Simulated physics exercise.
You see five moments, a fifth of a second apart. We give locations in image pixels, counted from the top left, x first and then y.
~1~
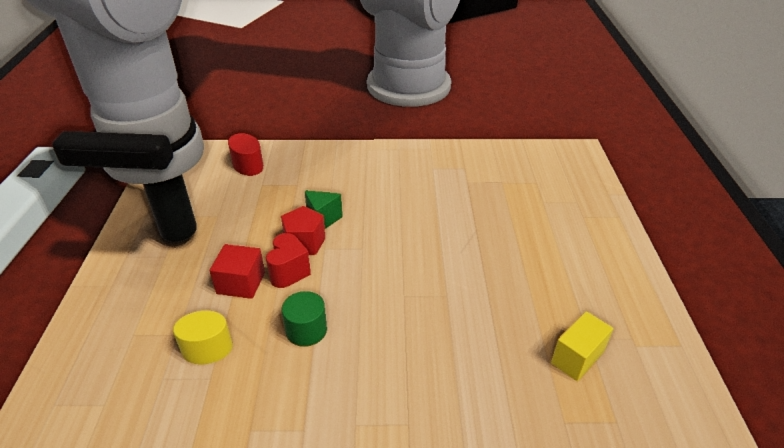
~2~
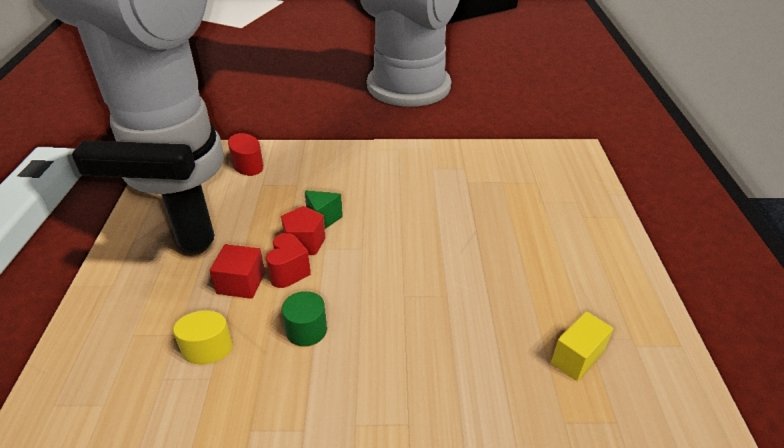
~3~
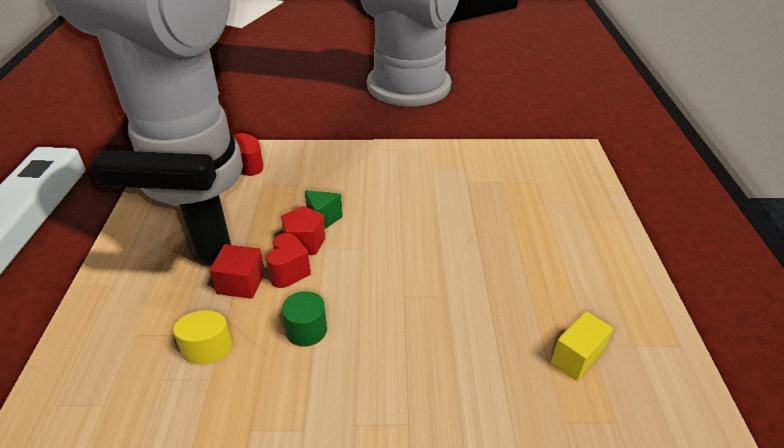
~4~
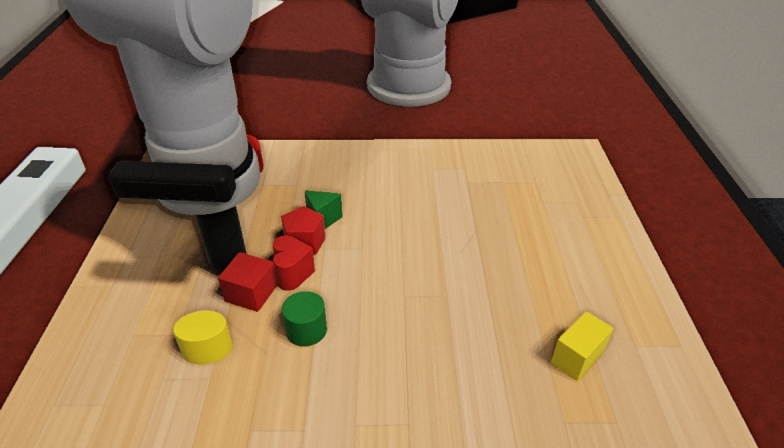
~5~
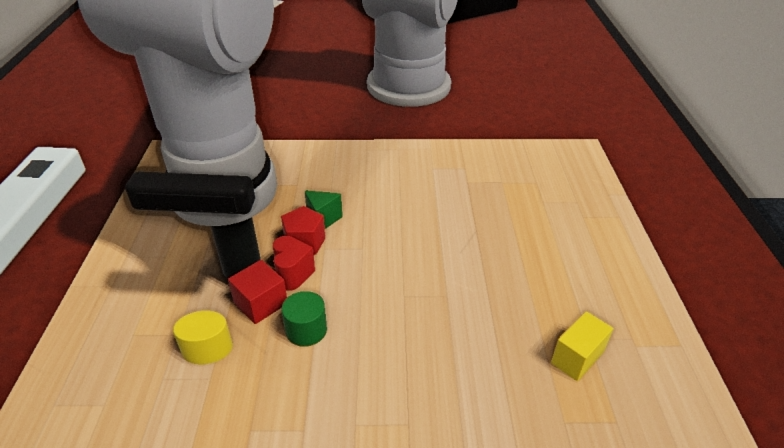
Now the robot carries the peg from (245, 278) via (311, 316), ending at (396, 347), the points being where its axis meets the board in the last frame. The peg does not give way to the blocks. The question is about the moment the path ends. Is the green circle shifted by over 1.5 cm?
Yes, it checks out.
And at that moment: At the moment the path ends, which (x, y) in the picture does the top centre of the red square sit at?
It should be at about (277, 321).
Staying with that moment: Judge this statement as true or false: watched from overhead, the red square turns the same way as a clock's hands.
My answer: True.
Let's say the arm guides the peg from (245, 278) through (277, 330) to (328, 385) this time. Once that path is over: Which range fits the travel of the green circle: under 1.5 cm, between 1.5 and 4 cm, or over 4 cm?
It moves more than 4 cm.
What follows on the original path. One third of the way, peg (286, 296); red square (278, 313), turned 50° clockwise; red heart (297, 252), turned 35° anticlockwise; green circle (320, 324).
Two thirds of the way, peg (338, 319); red square (277, 321), turned 65° clockwise; red heart (297, 252), turned 35° anticlockwise; green circle (332, 339).
At the end, peg (396, 338); red square (277, 321), turned 65° clockwise; red heart (297, 252), turned 35° anticlockwise; red five-sided block still; green circle (338, 344).
